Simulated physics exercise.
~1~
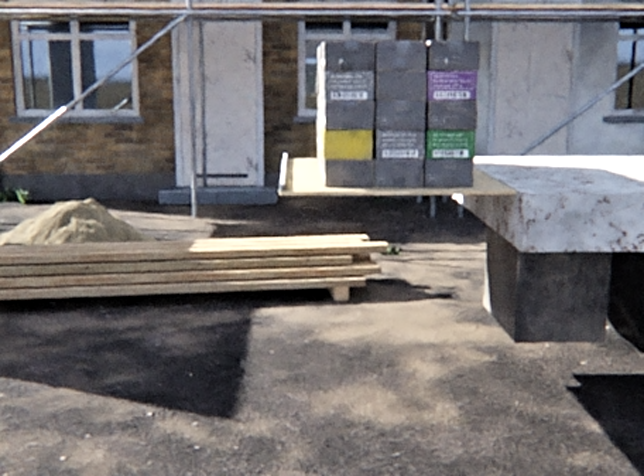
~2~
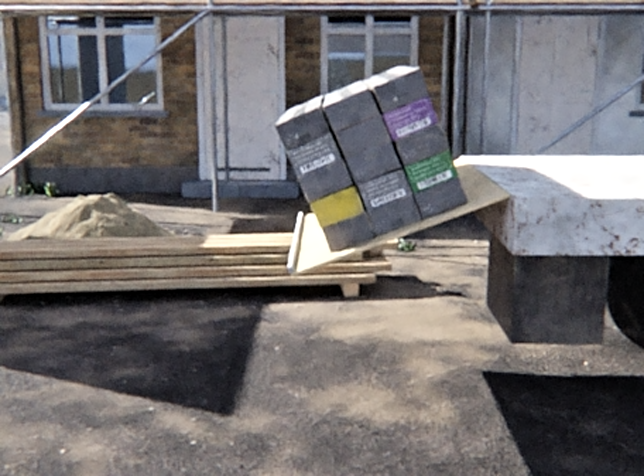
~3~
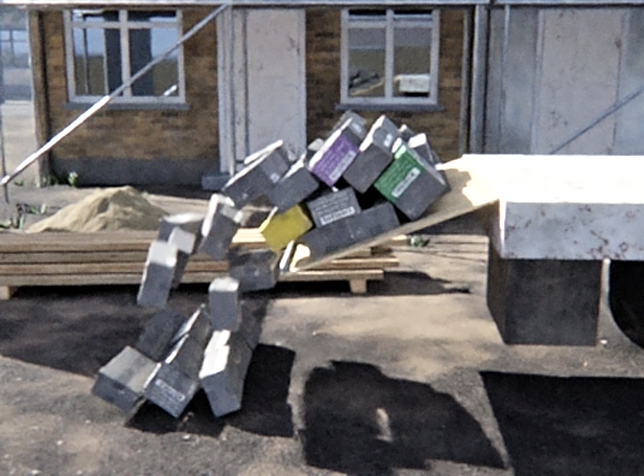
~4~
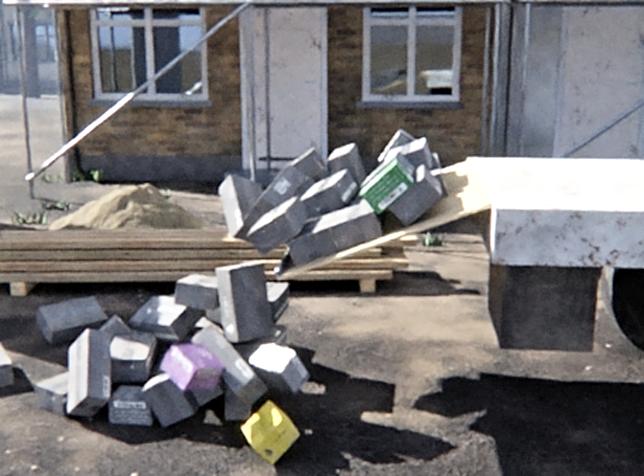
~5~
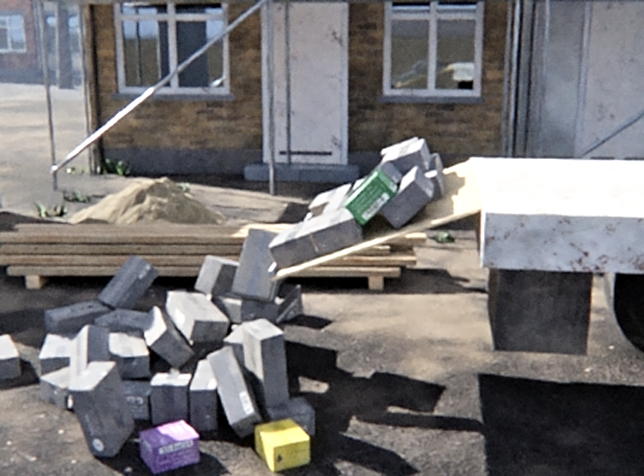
Stacked grey blocks sliding off a tilting platform onto the ground, purple and yellow ones tumbling down while green stays aboard.
